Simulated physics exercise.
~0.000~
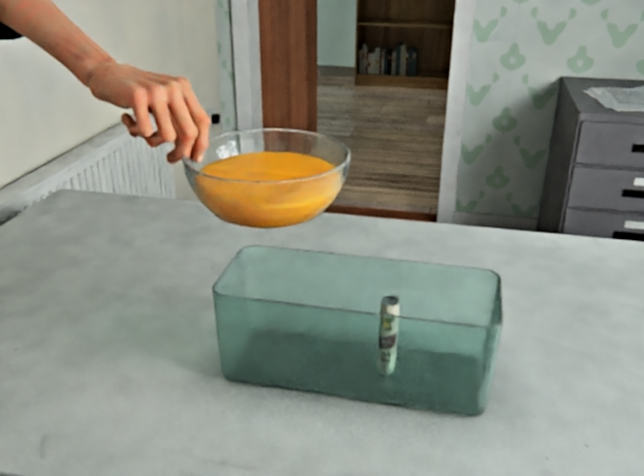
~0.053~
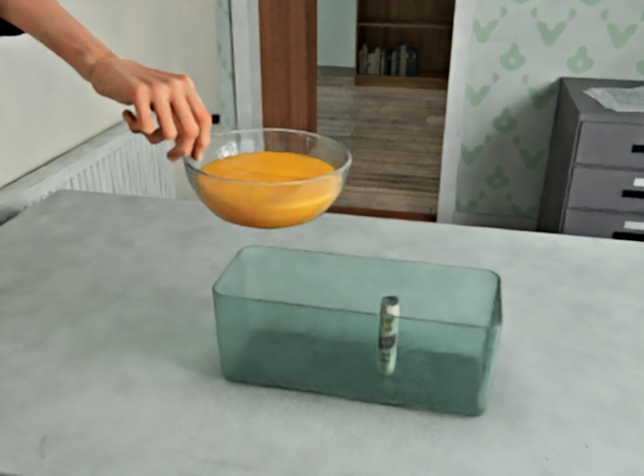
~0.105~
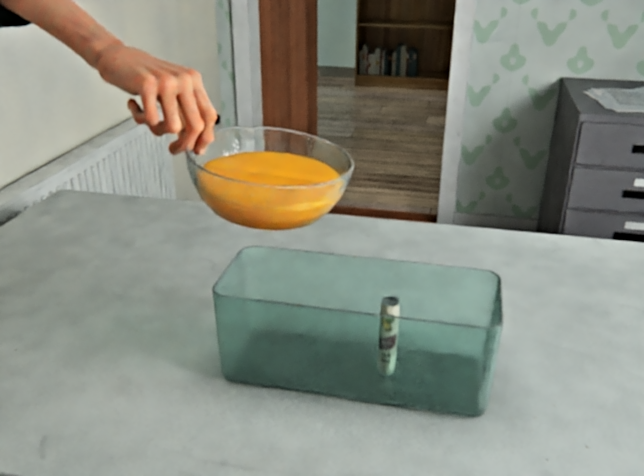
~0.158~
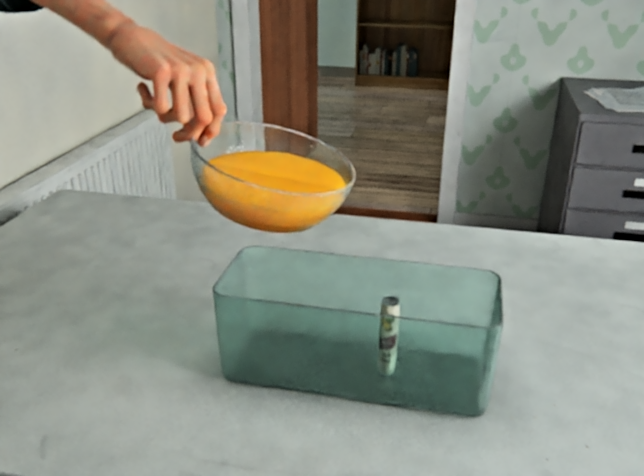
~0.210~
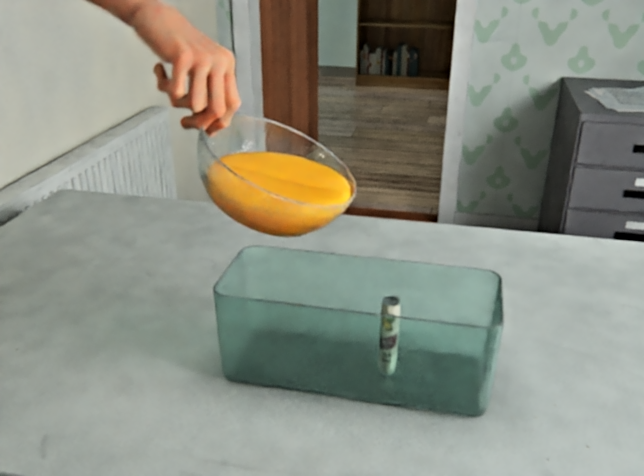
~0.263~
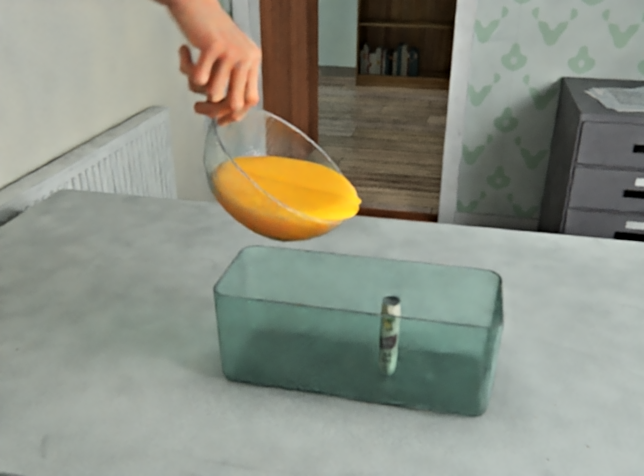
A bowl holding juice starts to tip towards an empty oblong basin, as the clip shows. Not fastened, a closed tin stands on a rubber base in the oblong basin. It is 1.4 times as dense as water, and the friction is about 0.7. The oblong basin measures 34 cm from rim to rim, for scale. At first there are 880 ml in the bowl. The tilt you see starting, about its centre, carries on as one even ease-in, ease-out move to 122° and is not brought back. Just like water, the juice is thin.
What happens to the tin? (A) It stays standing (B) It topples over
The answer is B.
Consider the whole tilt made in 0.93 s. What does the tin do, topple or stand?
So the tin will tip over.
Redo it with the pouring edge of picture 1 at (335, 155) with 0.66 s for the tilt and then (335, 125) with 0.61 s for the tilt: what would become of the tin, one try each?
The tin overturns the first time and overturns the second time.
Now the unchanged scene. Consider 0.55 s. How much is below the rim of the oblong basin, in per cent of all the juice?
Some 84 per cent.
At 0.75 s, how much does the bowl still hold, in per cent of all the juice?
0 %.
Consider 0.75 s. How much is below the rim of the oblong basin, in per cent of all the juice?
Some 92 percent of the total.
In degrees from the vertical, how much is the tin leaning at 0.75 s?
Looks like some 20 degrees from vertical upright.
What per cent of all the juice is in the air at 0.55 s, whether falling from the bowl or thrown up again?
Some 12 % is the figure.
After 0.55 s the tilt is 107° and 2 per cent is still to pour; the tin stands where it began.
After 0.75 s the tilt is 122° and 0 per cent is still to pour; the tin leans 18°.
After 0.97 s the tilt is 122° and 0 per cent is still to pour; the tin lies on its side.
After 1.21 s the tilt is 122° and 0 per cent is still to pour; the tin lies on its side.
In the end the tin lies on its side.
